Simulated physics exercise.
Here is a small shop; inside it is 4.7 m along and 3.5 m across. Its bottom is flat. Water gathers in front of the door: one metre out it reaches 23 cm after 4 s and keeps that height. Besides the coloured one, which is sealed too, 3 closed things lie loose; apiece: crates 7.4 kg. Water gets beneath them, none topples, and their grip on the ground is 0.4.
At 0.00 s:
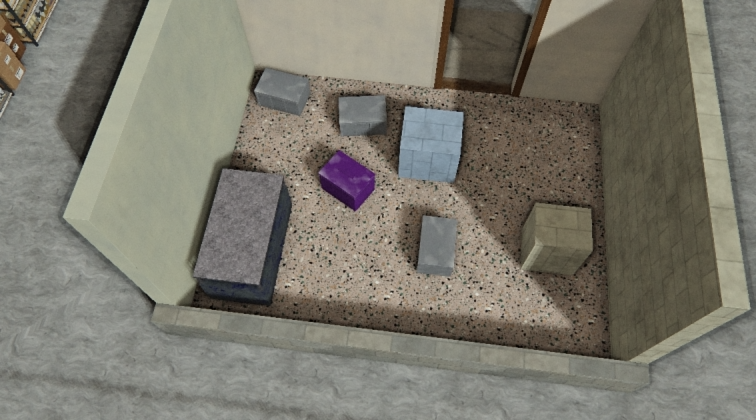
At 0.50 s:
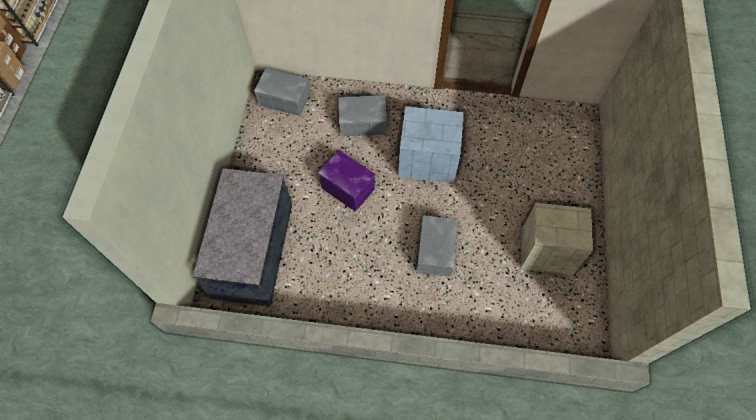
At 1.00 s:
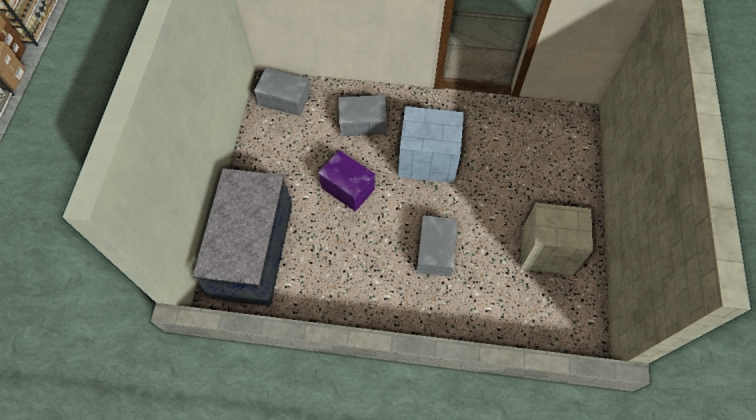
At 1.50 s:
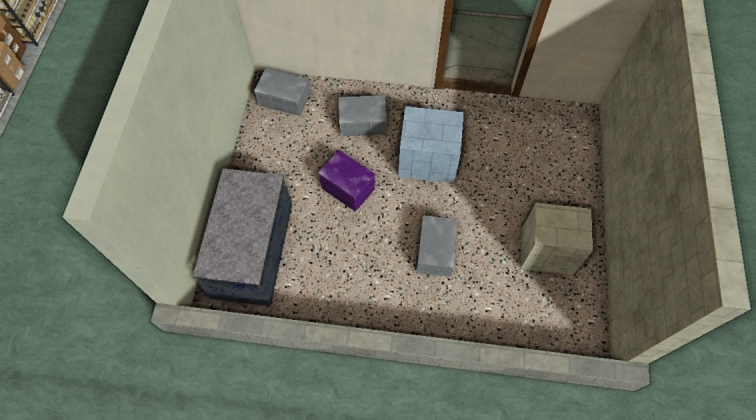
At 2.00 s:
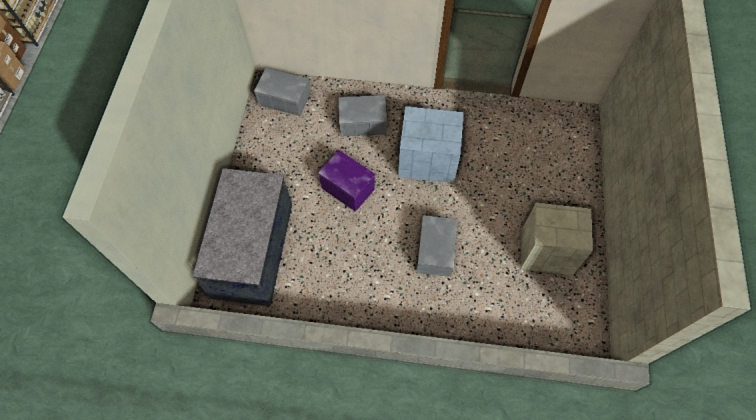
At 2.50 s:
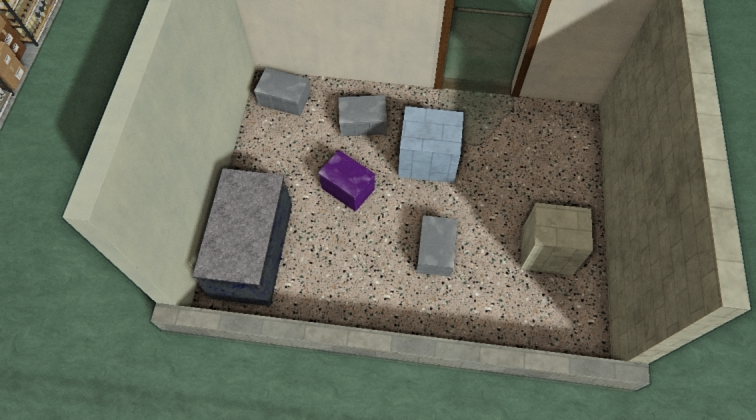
A purple box sits left of centre on the speckled floor of a small, pale-walled shop, seen from high above with its interior open to view. Three loose grey blocks, a pale blue tiled block, a beige block at right and a large dark grey one at left surround it. Outside, murky green water spreads over the grey ground and deepens beyond the doorway, while the objects and camera stay still.
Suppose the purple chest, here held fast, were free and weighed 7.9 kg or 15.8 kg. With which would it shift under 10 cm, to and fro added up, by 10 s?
For it, only the higher weight holds it.
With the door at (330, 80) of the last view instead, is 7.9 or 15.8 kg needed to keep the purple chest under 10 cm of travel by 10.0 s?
In that case neither weight holds it.
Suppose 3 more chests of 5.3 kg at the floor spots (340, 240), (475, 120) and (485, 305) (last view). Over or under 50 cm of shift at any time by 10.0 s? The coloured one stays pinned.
In turn: Less, over, more.
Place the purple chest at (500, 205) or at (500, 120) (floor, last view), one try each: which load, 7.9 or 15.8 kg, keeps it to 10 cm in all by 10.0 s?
In turn: Neither is enough; neither holds.
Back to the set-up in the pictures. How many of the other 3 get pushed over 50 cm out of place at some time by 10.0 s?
I count 3.
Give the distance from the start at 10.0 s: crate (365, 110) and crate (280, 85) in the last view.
In that order: 100 cm, 120 cm.
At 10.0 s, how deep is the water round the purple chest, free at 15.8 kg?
About 5 cm.
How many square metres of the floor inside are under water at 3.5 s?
About 3.0 m2.
After 3.5 s the purple chest would be 0 cm from its start with 7.9 kg and 0 cm from its start with 15.8 kg; 0 cm of water round it then.
After 4.5 s the purple chest would be 0 cm from its start with 7.9 kg and 0 cm from its start with 15.8 kg; 1 cm of water round it then.
After 7.0 s the purple chest would be 0 cm from its start with 7.9 kg and 0 cm from its start with 15.8 kg; 2 cm of water round it then.
After 10.0 s the purple chest would be 29 cm from its start with 7.9 kg and 1 cm from its start with 15.8 kg; 5 cm of water round it then.
